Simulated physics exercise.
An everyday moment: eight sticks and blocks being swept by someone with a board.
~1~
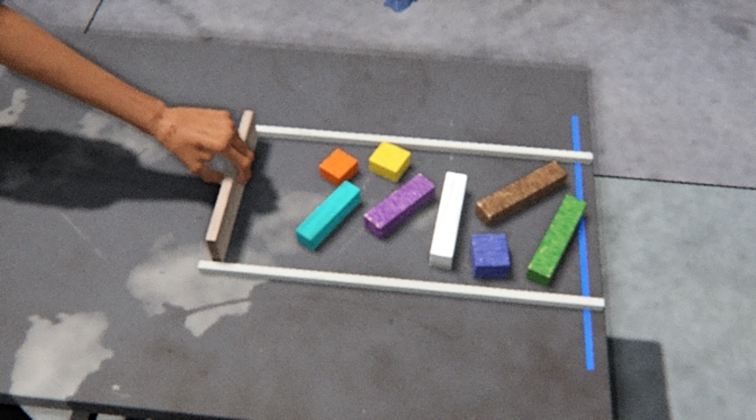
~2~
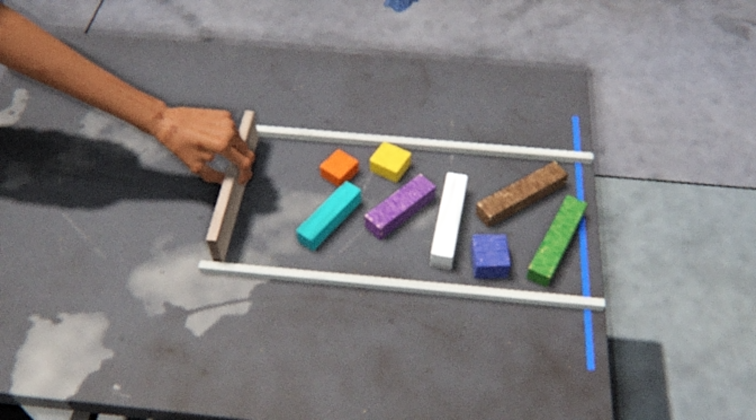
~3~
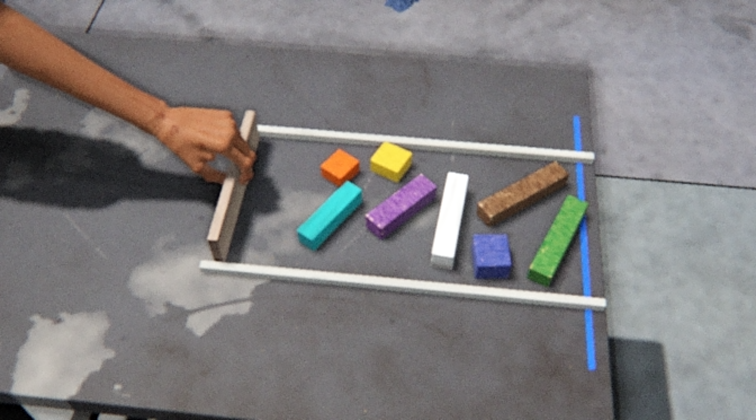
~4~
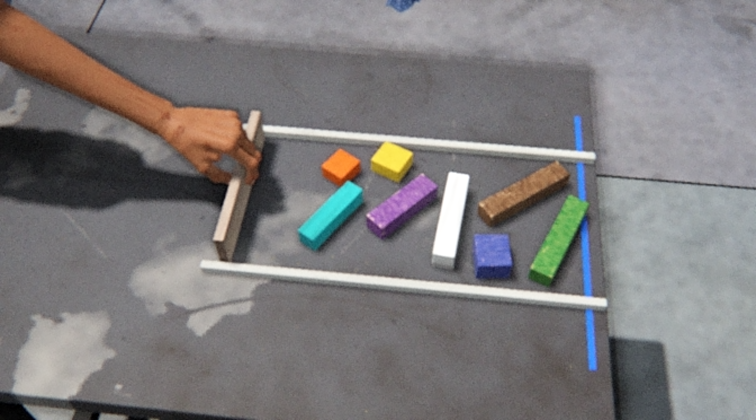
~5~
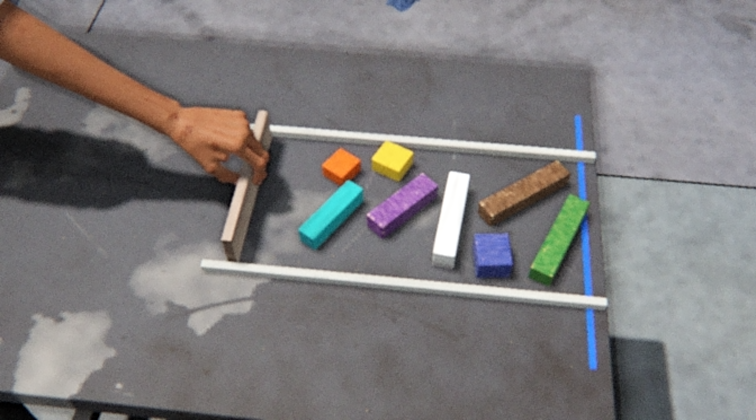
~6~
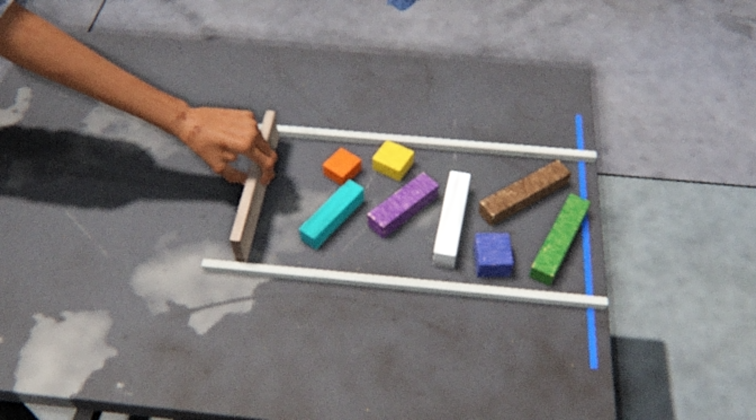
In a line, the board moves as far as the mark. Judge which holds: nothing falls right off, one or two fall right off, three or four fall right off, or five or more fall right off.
Five or more fall right off.
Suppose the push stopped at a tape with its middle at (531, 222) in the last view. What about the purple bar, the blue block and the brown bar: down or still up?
The purple bar stays put, the blue block topples off, and the brown bar topples off.
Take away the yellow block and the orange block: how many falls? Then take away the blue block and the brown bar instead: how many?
The counts: 5 and 4.
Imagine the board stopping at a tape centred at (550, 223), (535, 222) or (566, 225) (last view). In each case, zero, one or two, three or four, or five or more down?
Taking the three tapes one at a time, the answers are either three or four, then either three or four, then more than four.
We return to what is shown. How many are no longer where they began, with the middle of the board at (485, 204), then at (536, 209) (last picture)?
At the first spot 8, then 8.
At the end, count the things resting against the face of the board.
I count 2 of them.
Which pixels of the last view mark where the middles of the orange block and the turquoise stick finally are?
The orange block stops around (597, 185); the turquoise stick around (598, 238).
A little later, none off yet; green bar at rest near (561, 238); brown bar at rest near (525, 192); blue block at rest near (493, 255).
Next, none off yet; green bar moving near (565, 239); brown bar shifted a little near (553, 192); blue block shifted about its own width near (523, 262).
Later still, one off so far; green bar dropping near (615, 343); brown bar tilted well over near (618, 207); blue block tilted a little near (619, 273).
When it is over, the number that fall off is five or more; down, yellow block, purple bar, white stick, blue block, brown bar and green bar.
